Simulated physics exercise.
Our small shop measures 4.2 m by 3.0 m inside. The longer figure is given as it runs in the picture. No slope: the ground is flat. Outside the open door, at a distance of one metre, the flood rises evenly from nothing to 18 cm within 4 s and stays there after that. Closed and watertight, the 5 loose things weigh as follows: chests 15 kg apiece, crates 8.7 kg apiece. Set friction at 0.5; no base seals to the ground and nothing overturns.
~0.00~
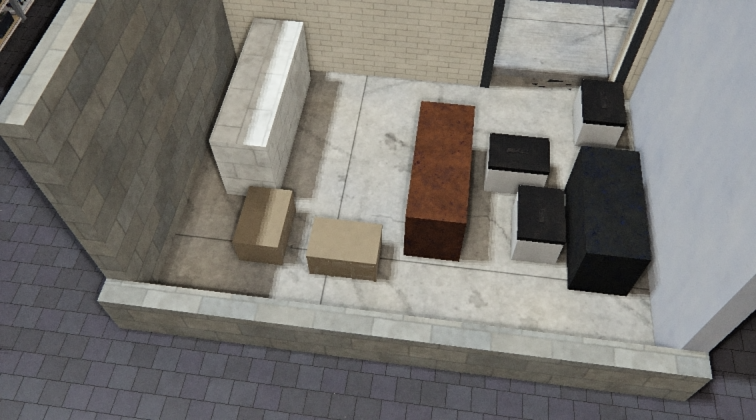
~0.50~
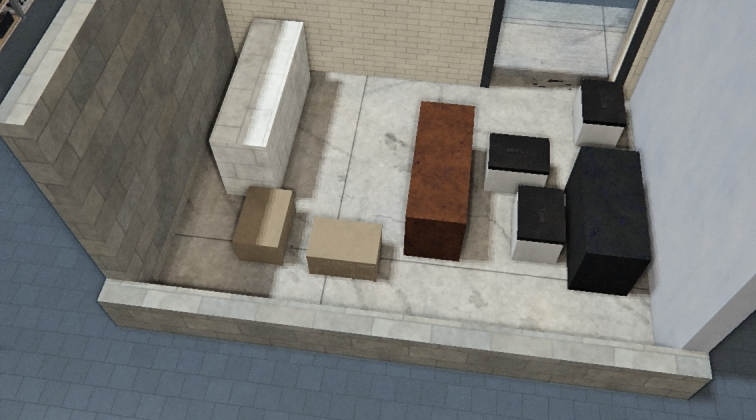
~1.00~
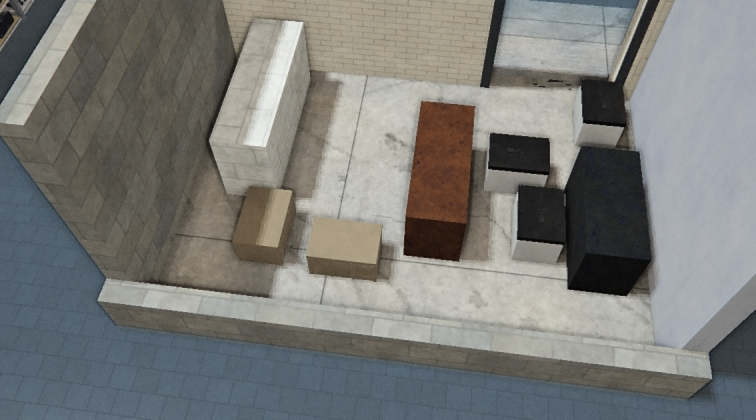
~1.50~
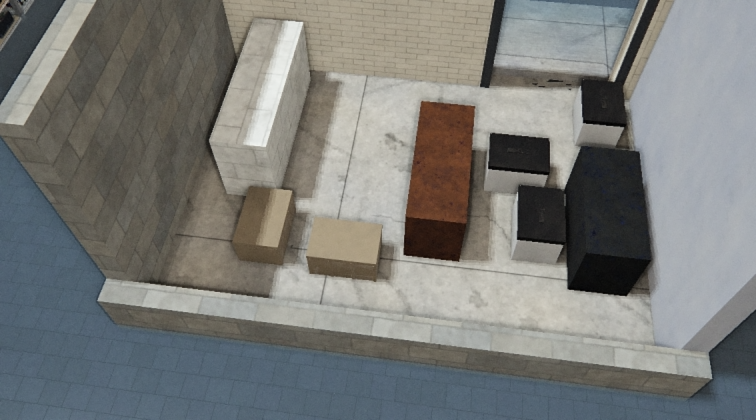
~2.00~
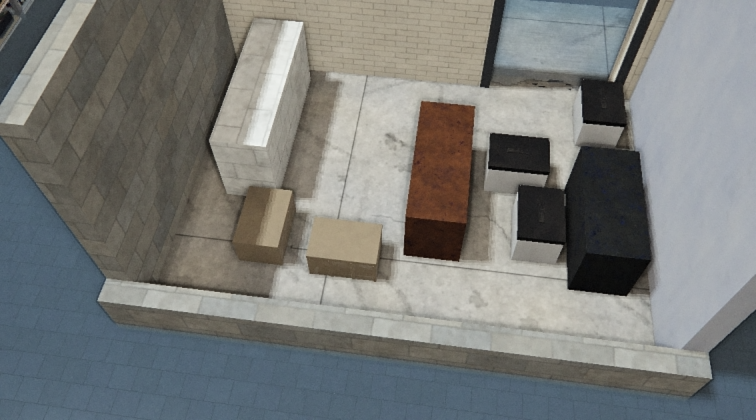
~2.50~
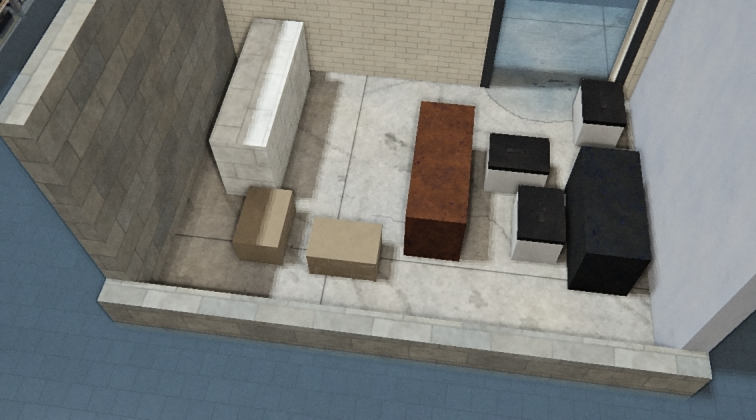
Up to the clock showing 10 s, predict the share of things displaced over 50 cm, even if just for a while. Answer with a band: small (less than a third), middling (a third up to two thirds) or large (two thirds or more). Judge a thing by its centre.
Large.
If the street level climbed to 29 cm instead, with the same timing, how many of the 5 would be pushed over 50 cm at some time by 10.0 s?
Then 5 of them.
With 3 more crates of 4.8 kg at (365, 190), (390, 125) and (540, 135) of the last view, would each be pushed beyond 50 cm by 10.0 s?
Well, it goes below, above, above.
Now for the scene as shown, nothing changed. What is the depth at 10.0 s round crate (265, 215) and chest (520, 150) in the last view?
Close to 5 and 7 centimetres.
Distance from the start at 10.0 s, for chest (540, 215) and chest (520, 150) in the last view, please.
In that order: 200 cm, 200 cm.
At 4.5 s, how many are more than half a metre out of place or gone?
Tally: 0.
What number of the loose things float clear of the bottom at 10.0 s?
I'd say 3 of them.
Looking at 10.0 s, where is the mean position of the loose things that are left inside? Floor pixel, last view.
Mean position: Approximately (332, 241).
After 3.5 s 0 of 5 are over 50 cm from their spots; 0 afloat.
After 4.5 s 0 of 5 are over 50 cm from their spots; 0 afloat.
After 7.0 s 3 of 5 are over 50 cm from their spots; 3 afloat.
After 10.0 s 4 of 5 are over 50 cm from their spots, and 4 have been at some point; 3 afloat.
